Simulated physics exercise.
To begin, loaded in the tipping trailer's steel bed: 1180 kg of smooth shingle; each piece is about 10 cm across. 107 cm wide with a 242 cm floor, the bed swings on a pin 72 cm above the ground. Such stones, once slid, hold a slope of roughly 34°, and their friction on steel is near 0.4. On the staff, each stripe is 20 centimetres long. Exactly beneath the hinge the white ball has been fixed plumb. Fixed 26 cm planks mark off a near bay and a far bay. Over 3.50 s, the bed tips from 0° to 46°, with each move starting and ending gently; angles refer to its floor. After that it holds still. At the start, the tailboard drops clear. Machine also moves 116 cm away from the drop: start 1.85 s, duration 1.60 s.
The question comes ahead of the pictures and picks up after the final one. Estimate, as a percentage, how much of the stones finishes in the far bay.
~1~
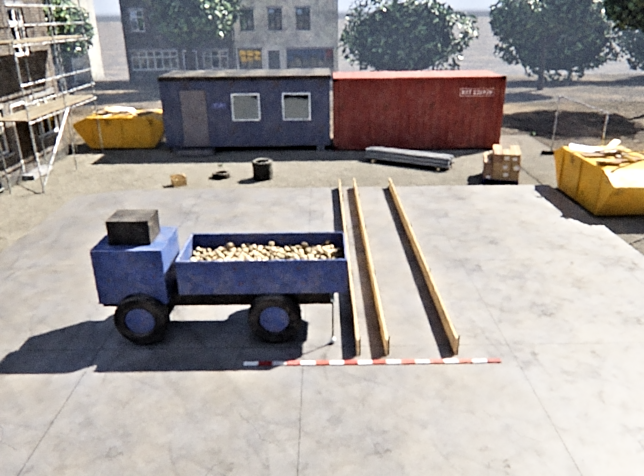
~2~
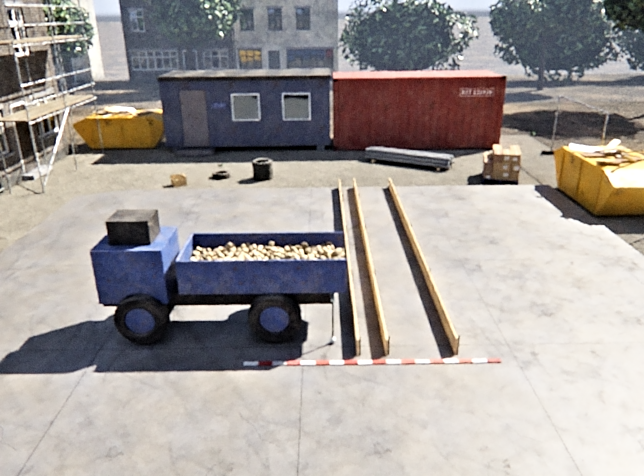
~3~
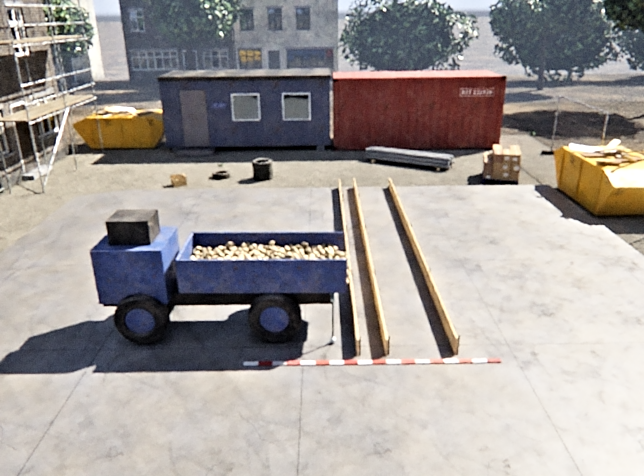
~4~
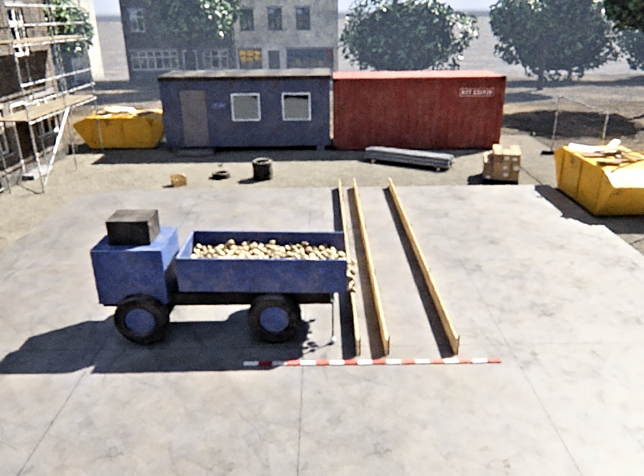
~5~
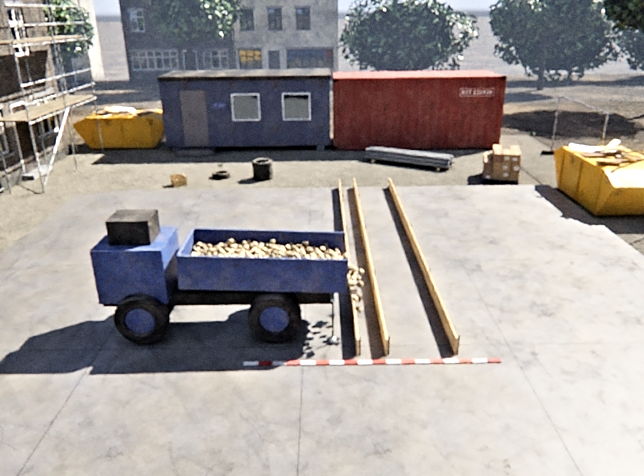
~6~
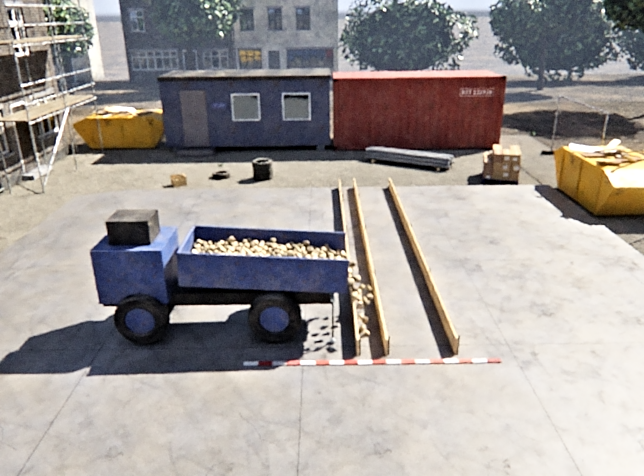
I would say roughly 10 per cent.
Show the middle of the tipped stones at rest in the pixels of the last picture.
(345, 315).
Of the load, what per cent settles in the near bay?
Close to 30 percent of the load.
A little later the floor is at 39°; 32 % in the bed, 30 % short of the bays, 32 % in the near bay, 6 % in the far bay; the foremost stones are at (415, 316).
Then the floor is at 46°; 0 % in the bed, 60 % short of the bays, 32 % in the near bay, 8 % in the far bay; the foremost stones are at (436, 316).
Later still the floor is at 46°; 0 % in the bed, 60 % short of the bays, 32 % in the near bay, 8 % in the far bay; the foremost stones are at (436, 316).
In the end the floor is at 46°; 0 % in the bed, 60 % short of the bays, 32 % in the near bay, 8 % in the far bay; the foremost stones are at (436, 316).
